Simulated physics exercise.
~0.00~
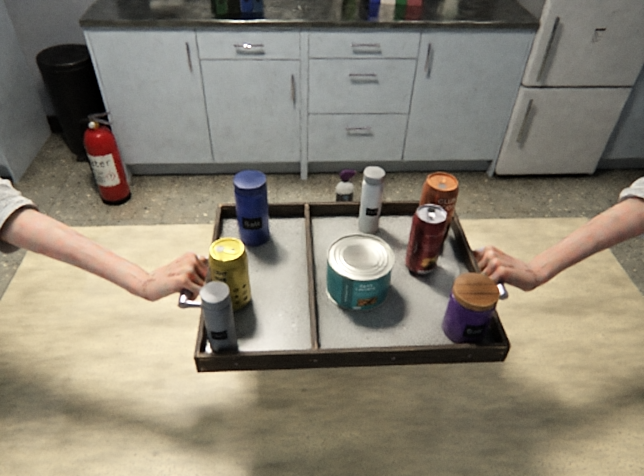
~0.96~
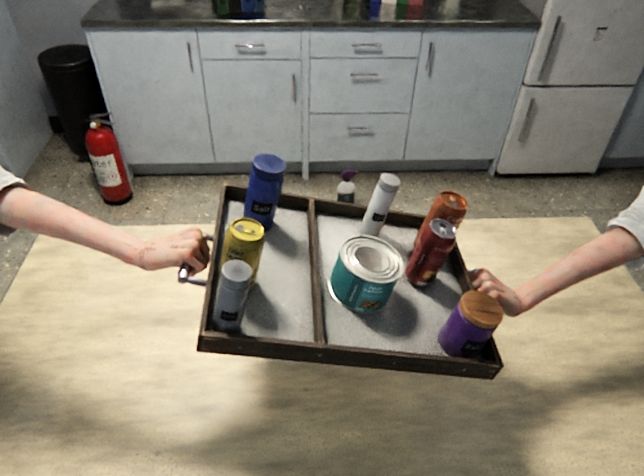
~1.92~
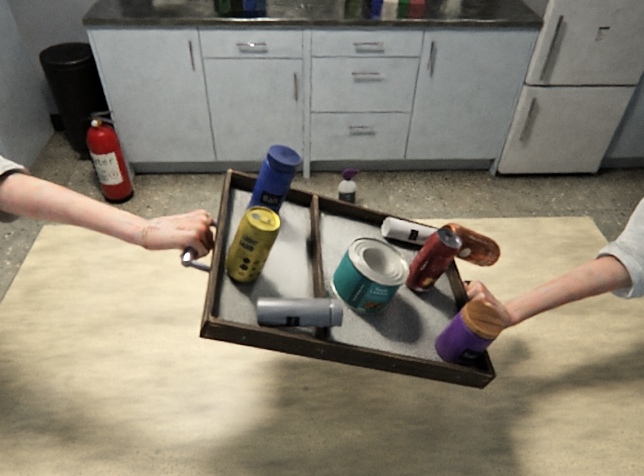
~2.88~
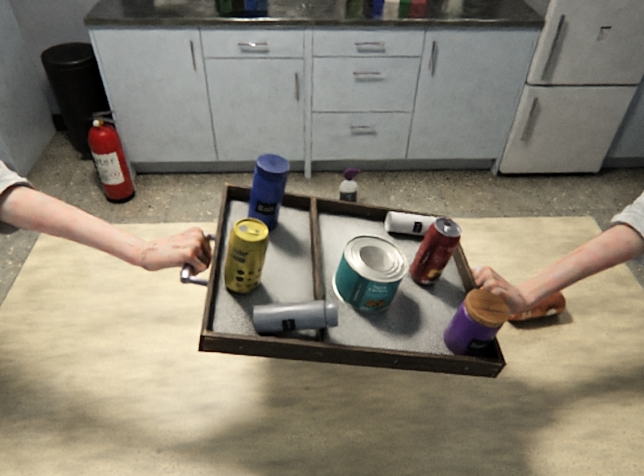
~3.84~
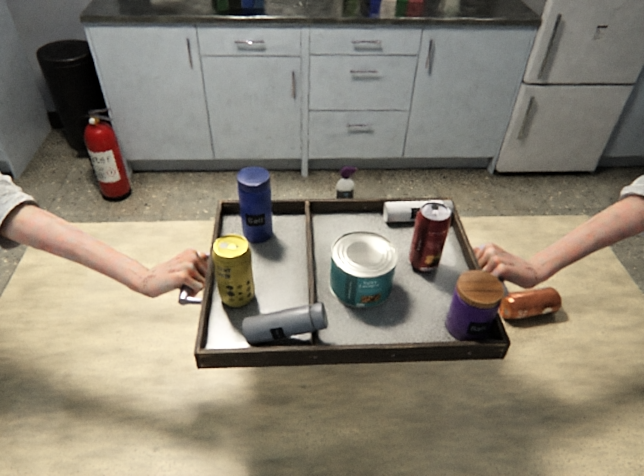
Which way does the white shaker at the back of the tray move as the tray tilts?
It moves to the right, ending up on its side near the back of the tray.
